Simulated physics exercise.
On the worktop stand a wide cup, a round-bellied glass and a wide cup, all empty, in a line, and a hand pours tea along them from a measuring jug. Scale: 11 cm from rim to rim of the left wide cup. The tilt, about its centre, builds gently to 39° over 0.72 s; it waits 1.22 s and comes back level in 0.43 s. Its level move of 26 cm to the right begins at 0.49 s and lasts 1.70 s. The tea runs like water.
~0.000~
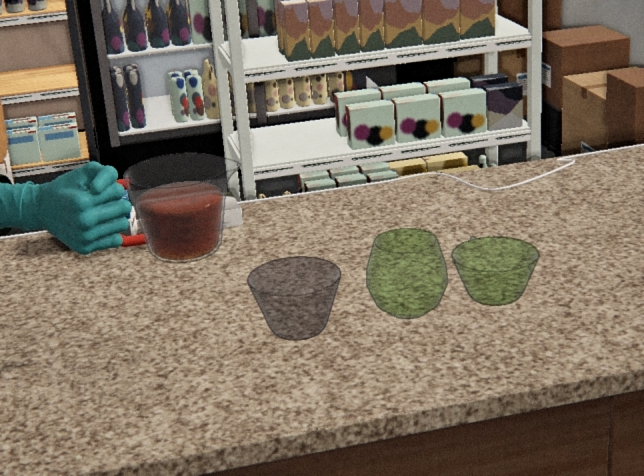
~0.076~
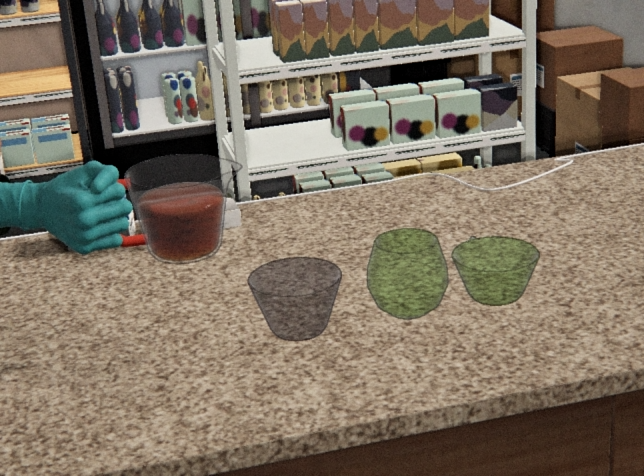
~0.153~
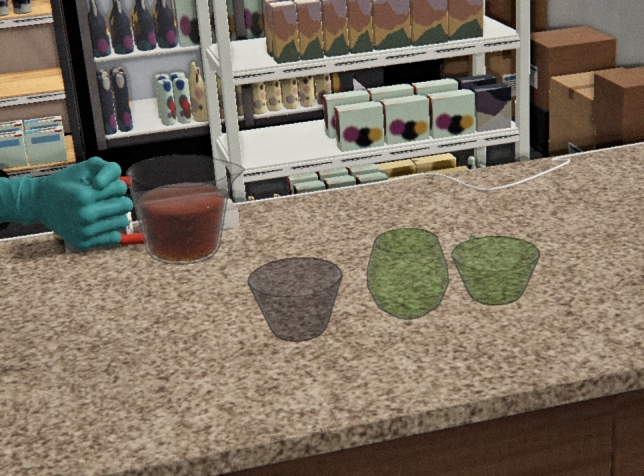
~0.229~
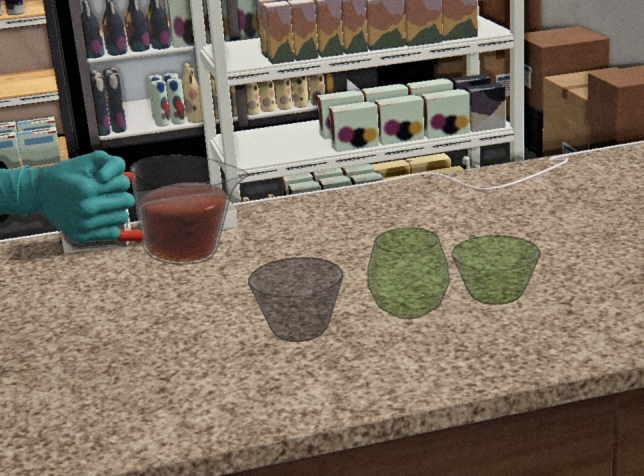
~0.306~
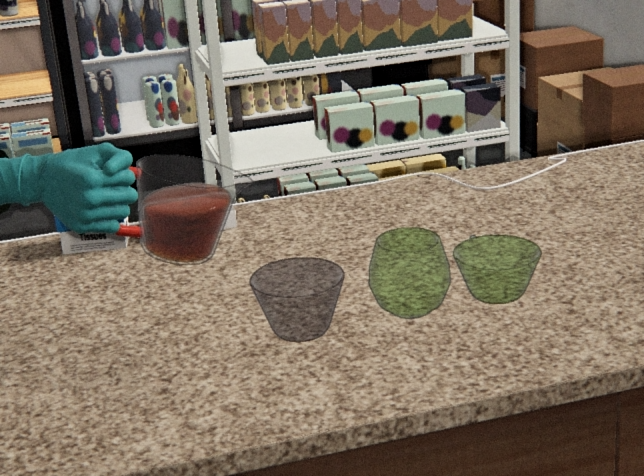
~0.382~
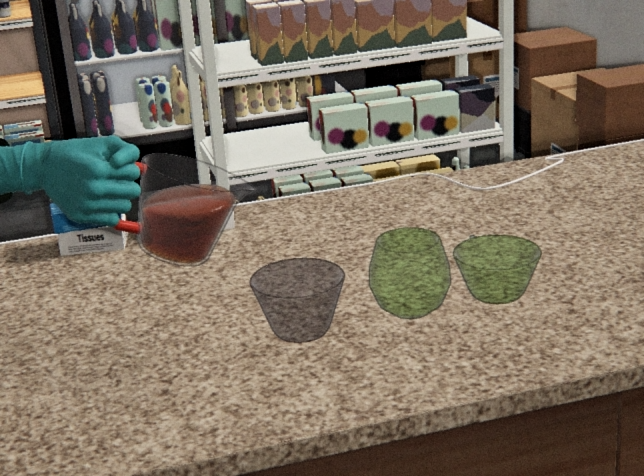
A teal-gloved hand held a clear jug of reddish tea and gradually tilted it to the right, while a dark cup and two green ones stood still on the speckled counter.
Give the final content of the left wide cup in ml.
The left wide cup gets about 30 ml.
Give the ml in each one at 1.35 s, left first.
About 30 ml left, 10 ml middle, 0 ml right.
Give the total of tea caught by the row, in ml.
Close to 80 ml.
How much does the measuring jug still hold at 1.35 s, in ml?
Some 350 ml.
After 0.94 s the tilt is 39° and from the left they hold 20 ml, 0 ml, 0 ml, the measuring jug 385 ml, and 0 ml is on the worktop.
After 1.35 s the tilt is 39° and from the left they hold 25 ml, 5 ml, 0 ml, the measuring jug 350 ml, and 30 ml is on the worktop.
After 1.78 s the tilt is 39° and from the left they hold 30 ml, 25 ml, 10 ml, the measuring jug 325 ml, and 35 ml is on the worktop.
After 2.24 s the tilt is 8° and from the left they hold 30 ml, 25 ml, 25 ml, the measuring jug 305 ml, and 40 ml is on the worktop.
In the end from the left they hold 30 ml, 25 ml, 25 ml, the measuring jug 305 ml, and 45 ml is on the worktop.
